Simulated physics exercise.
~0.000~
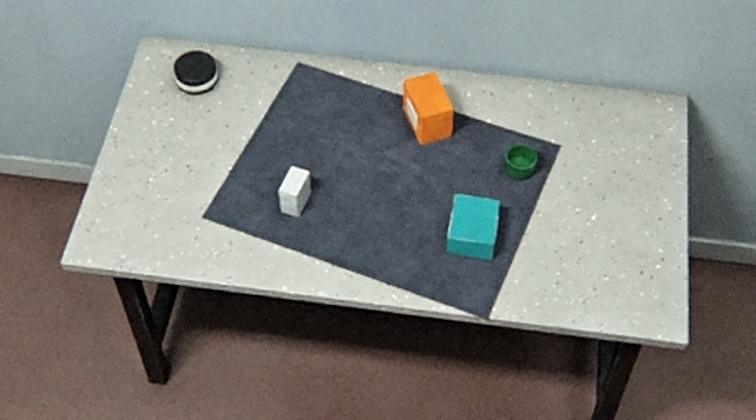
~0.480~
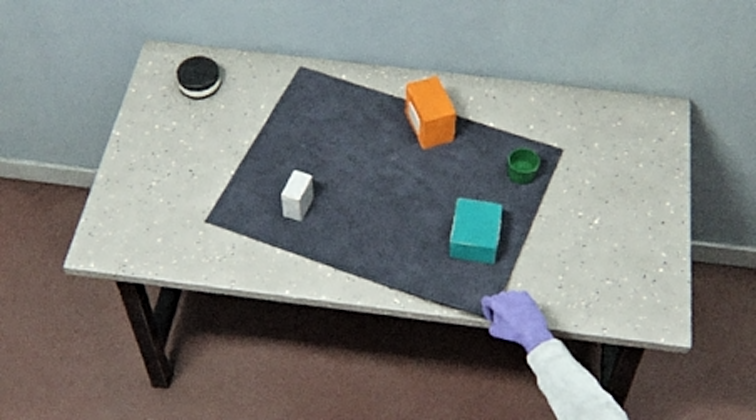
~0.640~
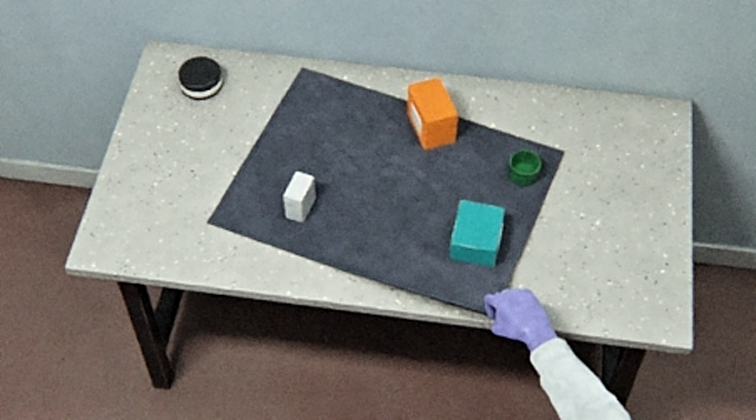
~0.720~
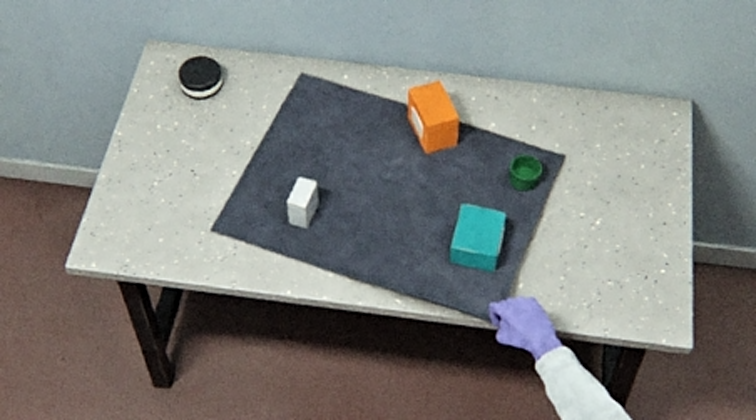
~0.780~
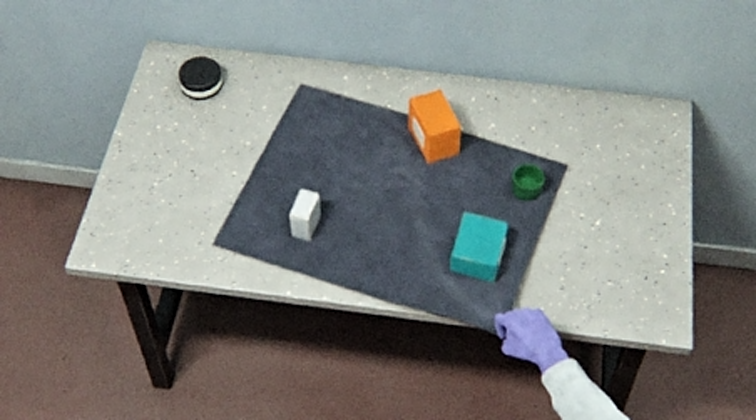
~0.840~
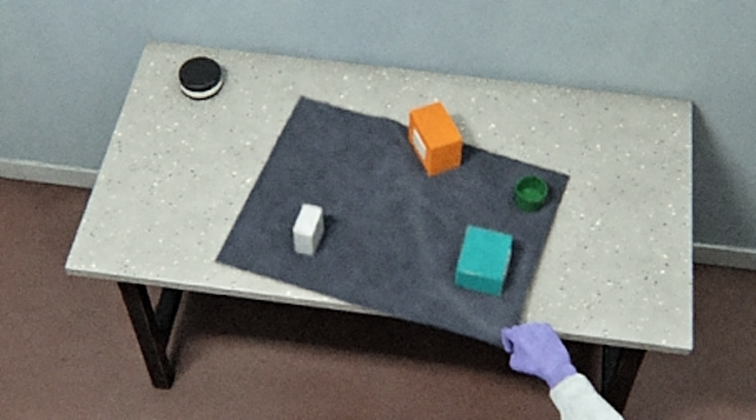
A purple-gloved hand reaches in from the lower right and pinches the near corner of a dark cloth on a speckled table. It draws the cloth slightly toward the front edge, and the orange box, teal box, green cup and white block ride along while the black tin stays put.
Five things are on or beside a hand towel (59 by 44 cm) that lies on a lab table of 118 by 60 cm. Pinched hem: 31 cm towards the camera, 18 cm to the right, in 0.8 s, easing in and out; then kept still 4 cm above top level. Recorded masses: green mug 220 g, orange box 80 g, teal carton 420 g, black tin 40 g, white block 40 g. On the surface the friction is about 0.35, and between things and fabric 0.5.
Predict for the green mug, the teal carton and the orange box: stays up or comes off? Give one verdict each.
Prediction: Green mug: Comes off, teal carton: Comes off, orange box: Comes off.
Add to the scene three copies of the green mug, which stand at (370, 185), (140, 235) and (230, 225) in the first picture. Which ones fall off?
Taking them one by one: Is lost, then is left on top, then is lost.
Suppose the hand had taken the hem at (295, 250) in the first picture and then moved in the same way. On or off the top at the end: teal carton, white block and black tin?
Well, in that case the teal carton survives on top, the white block tips off and the black tin survives on top.
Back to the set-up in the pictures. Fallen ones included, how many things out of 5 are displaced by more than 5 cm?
Total: 4.
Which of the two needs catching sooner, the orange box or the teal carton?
The teal one goes first.
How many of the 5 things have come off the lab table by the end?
4 in all.
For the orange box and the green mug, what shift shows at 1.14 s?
The orange box is about 30 cm off and the green mug about 25 cm.
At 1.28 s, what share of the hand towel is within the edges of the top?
I'd say close to 10 per cent of it.
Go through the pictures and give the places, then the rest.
In the first picture, green mug (521, 156); teal carton (474, 219); orange box (429, 94); hand towel corners (202, 217) (298, 62) (560, 146) (487, 319).
In the second picture, hand towel corners (205, 222) (300, 66); grip (491, 319).
In the third picture, hand towel corners (207, 223) (302, 68); grip (493, 317).
In the fourth picture, orange box (434, 103); teal carton (479, 229); green mug (526, 167); hand towel corners (210, 231) (301, 73); grip (498, 325).
In the fifth picture, orange box (435, 112); teal carton (480, 239); green mug (529, 177); hand towel corners (212, 245) (301, 84); grip (504, 337).
In the sixth picture, green mug (531, 188); teal carton (485, 253); orange box (436, 124); hand towel corners (214, 262) (300, 96) (570, 176); grip (511, 351).
After 1.0 s, 70 % of the hand towel is still over the top; orange box 18 cm off its start, teal carton 17 cm off its start, green mug 16 cm off its start.
After 1.1 s, 50 % of the hand towel is still over the top; orange box 28 cm off its start, teal carton 27 cm off its start, green mug 25 cm off its start.
After 1.3 s, 10 % of the hand towel is still over the top; orange box 44 cm off its start at (461, 284), teal carton over the edge, green mug 37 cm off its start at (582, 322).
After 1.4 s, 0 % of the hand towel is still over the top; orange box 64 cm off its start, green mug over the edge, teal carton over the edge.
After 3.0 s, 0 % of the hand towel is still over the top; orange box over the edge, green mug over the edge, teal carton over the edge, white block over the edge.
